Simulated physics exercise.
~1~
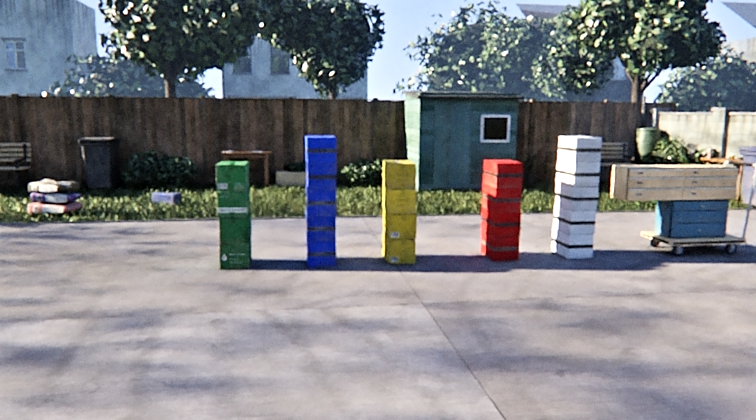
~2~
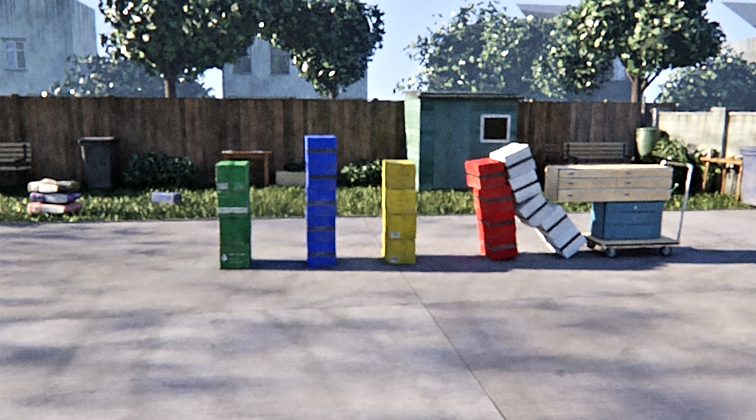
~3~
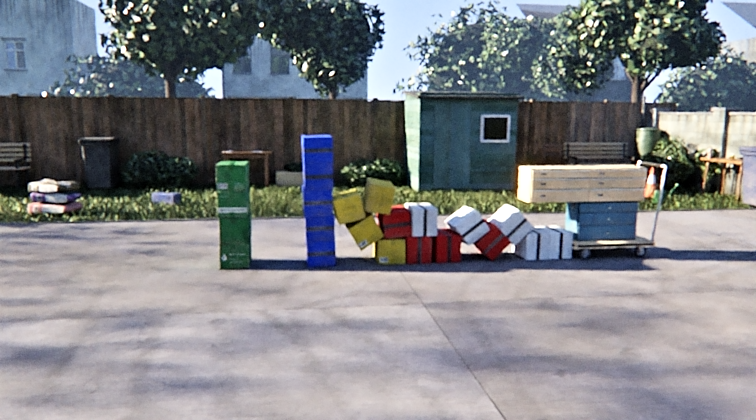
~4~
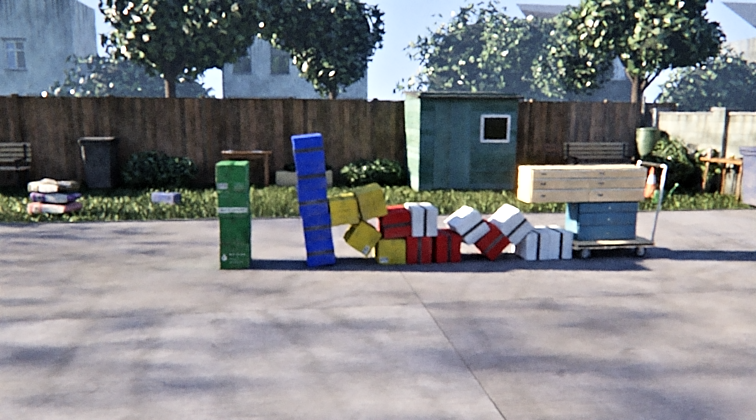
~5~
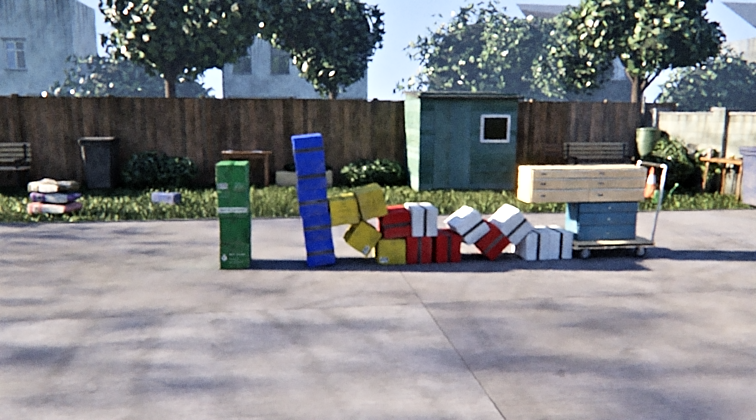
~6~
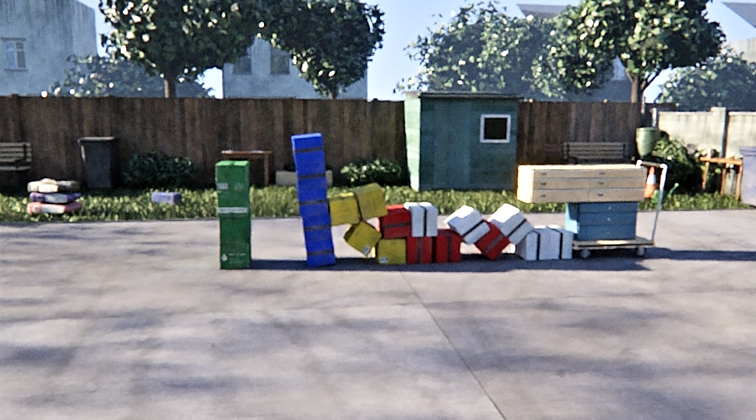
In a paved yard, a loaded trolley rolled left into a stack of white cartons, which toppled onto the red stack and then the yellow, leaving a jumbled heap against the blue stack, which leaned left but stayed up, while the green stood untouched.
